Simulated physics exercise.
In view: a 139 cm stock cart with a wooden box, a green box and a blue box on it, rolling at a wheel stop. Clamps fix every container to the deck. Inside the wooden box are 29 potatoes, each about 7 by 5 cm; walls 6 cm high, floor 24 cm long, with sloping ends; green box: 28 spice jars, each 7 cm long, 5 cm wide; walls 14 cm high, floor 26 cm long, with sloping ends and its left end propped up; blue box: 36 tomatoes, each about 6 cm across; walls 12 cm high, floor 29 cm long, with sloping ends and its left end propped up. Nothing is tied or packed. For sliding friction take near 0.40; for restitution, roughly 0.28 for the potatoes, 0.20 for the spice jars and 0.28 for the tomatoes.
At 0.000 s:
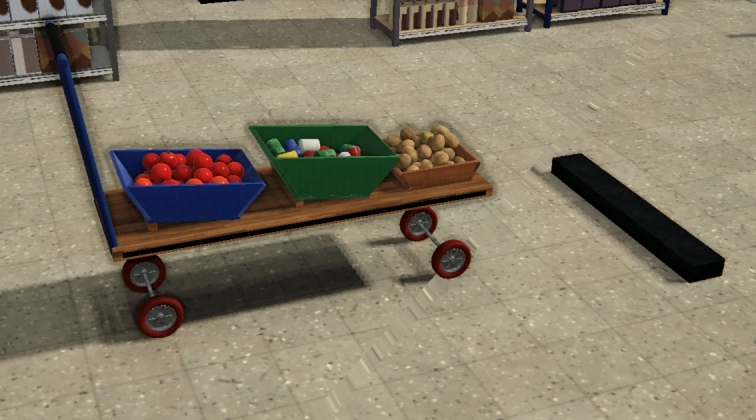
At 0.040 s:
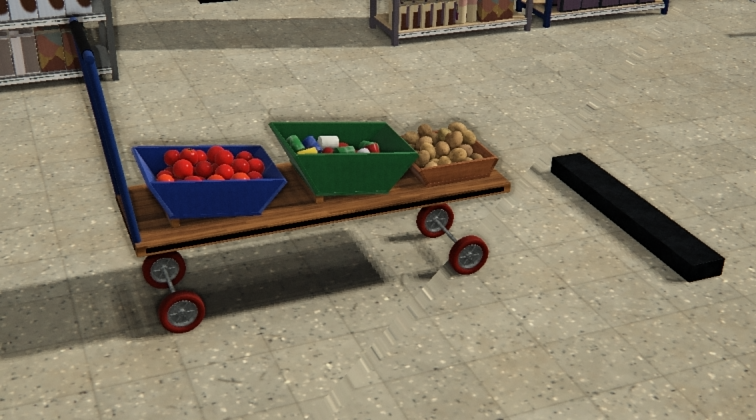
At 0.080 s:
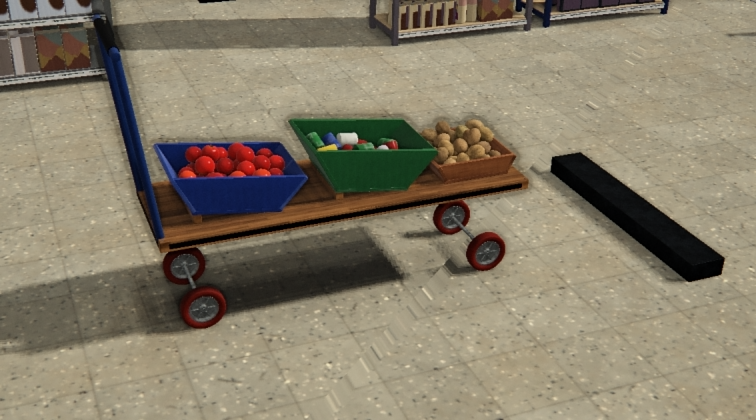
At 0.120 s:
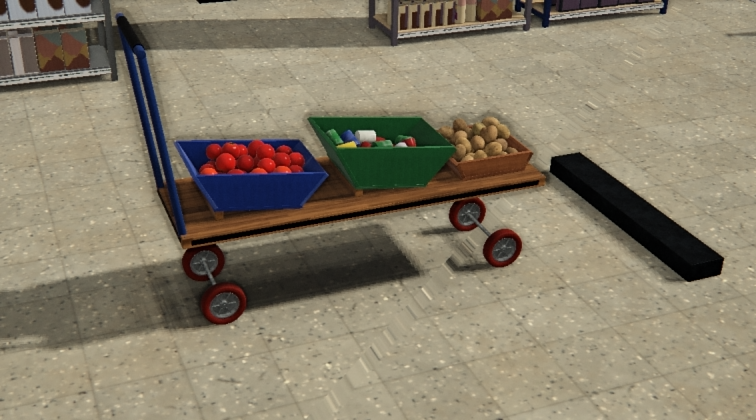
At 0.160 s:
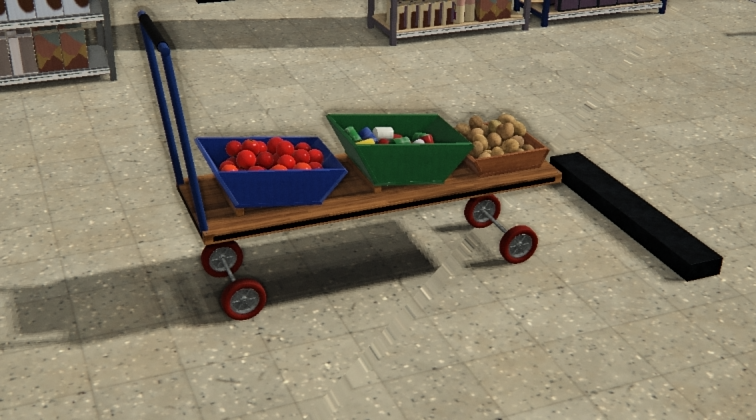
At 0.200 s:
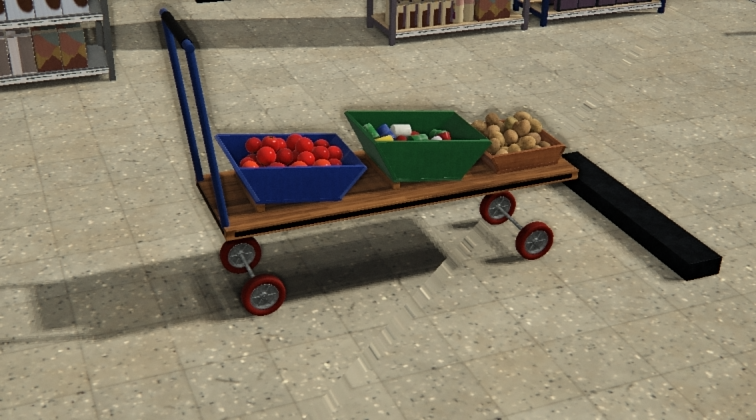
On a speckled beige tile floor, seen from above at an angle by a still camera, shelving units stand along the back and a long black block lies at the right. A wooden-decked cart with a blue handle and red wheels carries a blue box of red balls, a green box of small colourful items and a brown box of potatoes. The cart rolls a short way rightward at a steady pace, closing in on the block, while the boxes and their contents ride along in place.
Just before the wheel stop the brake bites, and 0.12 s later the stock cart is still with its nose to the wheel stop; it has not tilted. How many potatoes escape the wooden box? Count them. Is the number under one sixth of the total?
I'd say the outflow falls beneath a sixth of the load.
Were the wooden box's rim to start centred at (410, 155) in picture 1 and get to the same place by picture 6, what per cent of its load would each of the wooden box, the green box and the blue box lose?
Result - wooden box: 10 per cent; green box: 0 per cent; blue box: 10 per cent.
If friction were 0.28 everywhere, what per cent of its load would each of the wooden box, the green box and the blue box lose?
In that setup wooden box sheds 10 percent, green box sheds 0 percent, and blue box sheds 0 percent.
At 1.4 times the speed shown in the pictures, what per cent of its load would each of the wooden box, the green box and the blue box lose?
Then the wooden box sheds 30 per cent, the green box 0 per cent, and the blue box 20 per cent.
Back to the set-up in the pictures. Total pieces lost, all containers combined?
Some 5 altogether.
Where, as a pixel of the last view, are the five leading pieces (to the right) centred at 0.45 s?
Around (613, 119).
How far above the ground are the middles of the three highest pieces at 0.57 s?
Mean height: Some 60 cm.
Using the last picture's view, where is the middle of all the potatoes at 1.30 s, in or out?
(605, 129).
After 0.35 s, the brake bites.
After 0.45 s, the wooden box has all 29, the green box has all 28 and the blue box has all 36.
After 0.57 s, the wooden box is down by 2 of 29, the green box has all 28 and the blue box is down by 1 of 36.
After 0.80 s, the wooden box is down by 2 of 29, the green box has all 28 and the blue box is down by 2 of 36.
Final count (at 1.30 s), the wooden box is down by 2 of 29, the green box has all 28 and the blue box is down by 3 of 36. Asked share, 2 of 29, 7 per cent.
